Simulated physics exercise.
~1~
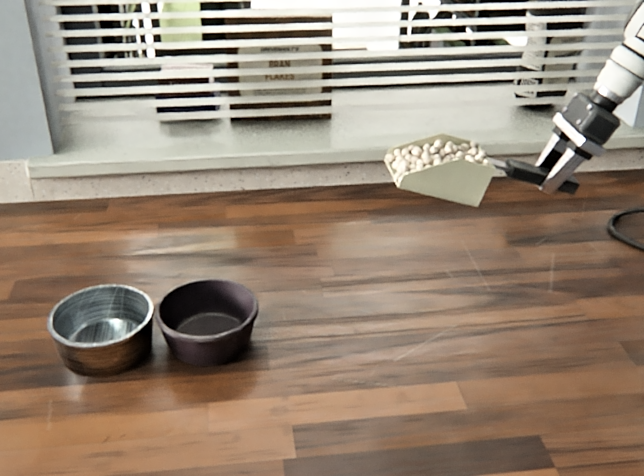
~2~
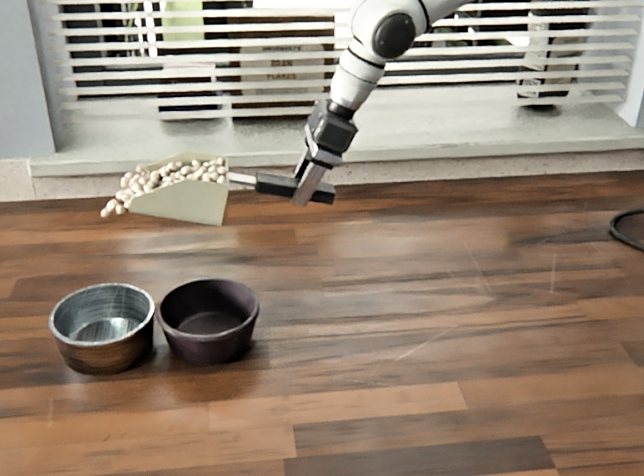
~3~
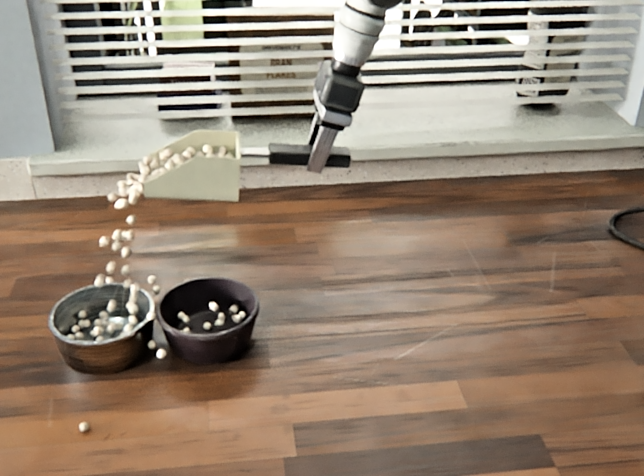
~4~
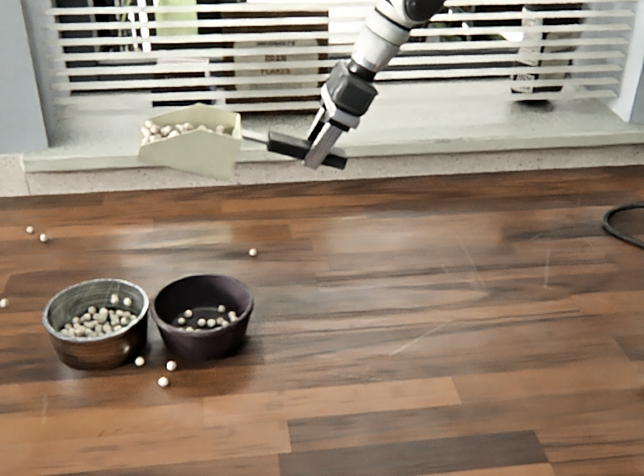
We see a robot arm carry a heaped scoop of pale beads left toward two bowls on a wooden table, tip it so beads pour into both, then level it, leaving some beads in the scoop, more in the left bowl than the right, and several scattered on the table.
